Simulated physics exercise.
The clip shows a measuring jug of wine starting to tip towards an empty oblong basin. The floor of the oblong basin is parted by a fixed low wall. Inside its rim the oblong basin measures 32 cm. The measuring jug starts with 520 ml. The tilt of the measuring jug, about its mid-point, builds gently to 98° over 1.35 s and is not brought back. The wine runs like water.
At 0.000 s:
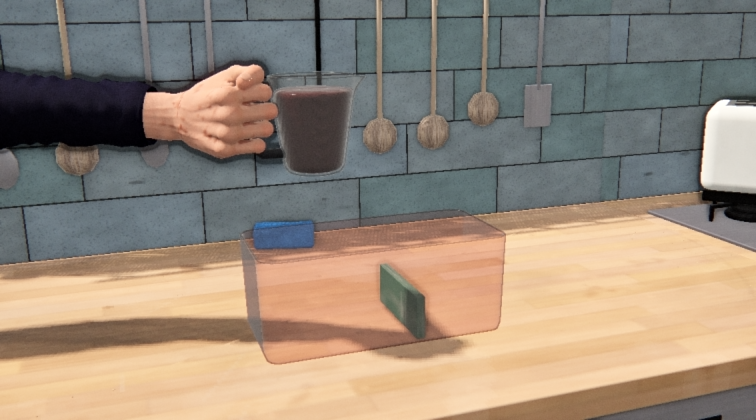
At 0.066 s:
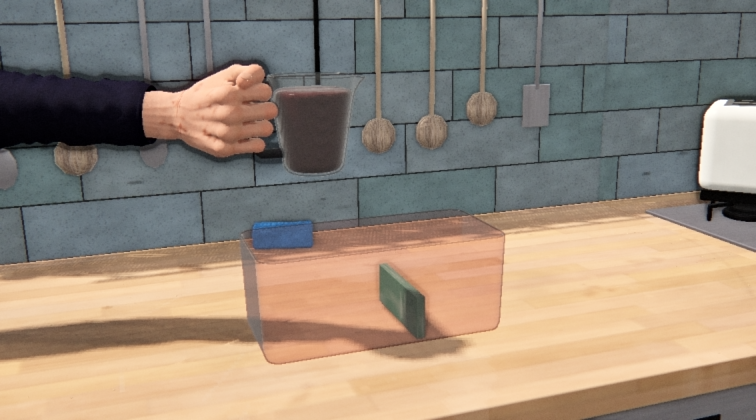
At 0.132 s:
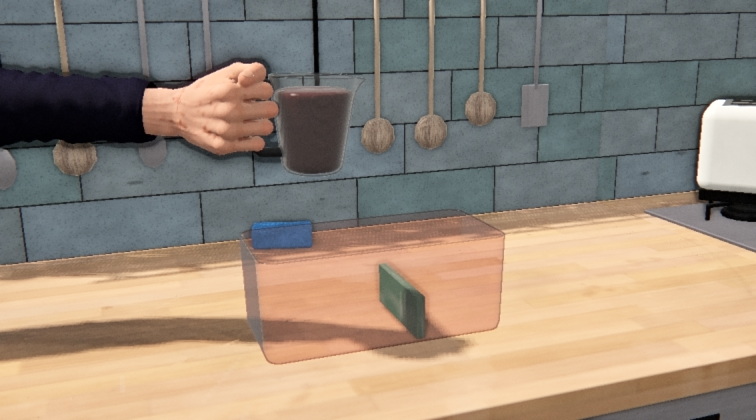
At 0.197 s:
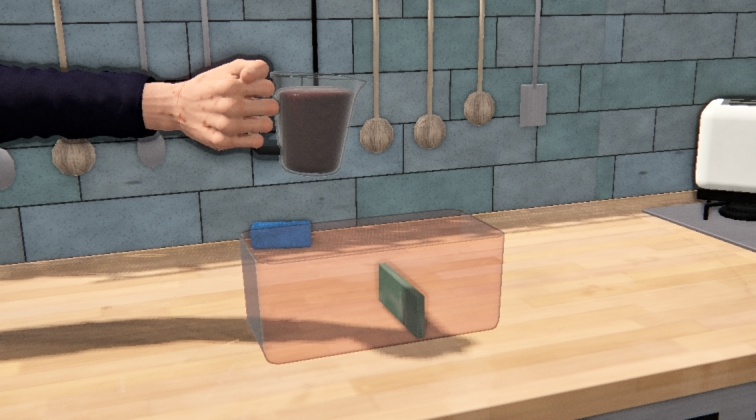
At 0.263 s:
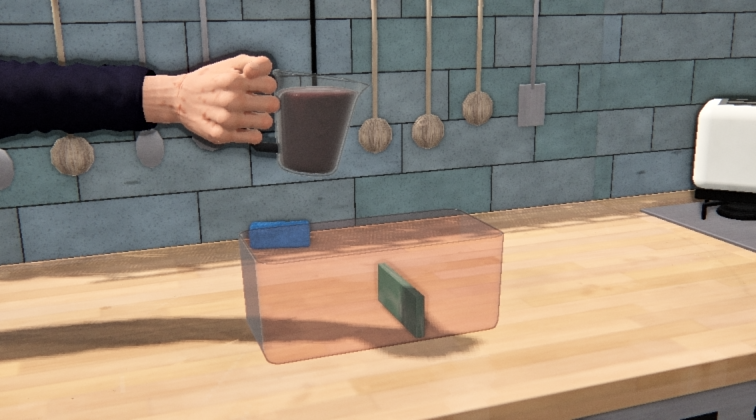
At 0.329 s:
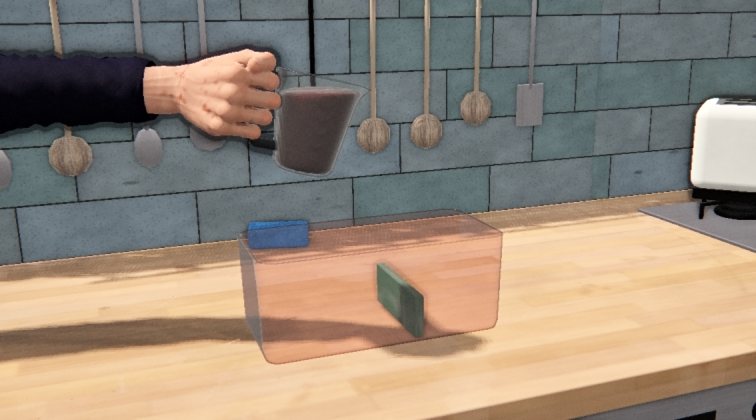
The clip opens on a hand holding a measuring jug of dark wine upright above a see-through, pinkish oblong basin on a wooden counter, with a blue block and a green block at the basin. The hand slowly tilts the jug a little to the right, while the blocks stay put.
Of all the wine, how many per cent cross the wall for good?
About 89 per cent.
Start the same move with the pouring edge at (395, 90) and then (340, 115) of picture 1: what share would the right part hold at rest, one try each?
In turn about 95 and 20 per cent.
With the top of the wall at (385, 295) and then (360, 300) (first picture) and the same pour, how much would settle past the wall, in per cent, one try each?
First 95, then 95 per cent.
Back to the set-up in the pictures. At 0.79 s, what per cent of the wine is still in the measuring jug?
Some 76 per cent.
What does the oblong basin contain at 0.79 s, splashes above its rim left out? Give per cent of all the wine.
Near 8 in a hundred.
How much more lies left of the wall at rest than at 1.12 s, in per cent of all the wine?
Some 8 per cent.
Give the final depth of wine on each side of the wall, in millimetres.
Some 2 mm on the left and 30 mm on the right.
After 0.79 s the tilt is 61° and 76 per cent is still to pour, 0 is left of the wall and 8 right of it.
After 1.12 s the tilt is 91° and 26 per cent is still to pour, 1 is left of the wall and 55 right of it.
After 1.47 s the tilt is 98° and 1 per cent is still to pour, 7 is left of the wall and 88 right of it.
After 1.85 s the tilt is 98° and 0 per cent is still to pour, 10 is left of the wall and 89 right of it.
In the end 10 per cent lies left of the wall, 89 right of it and 1 outside.
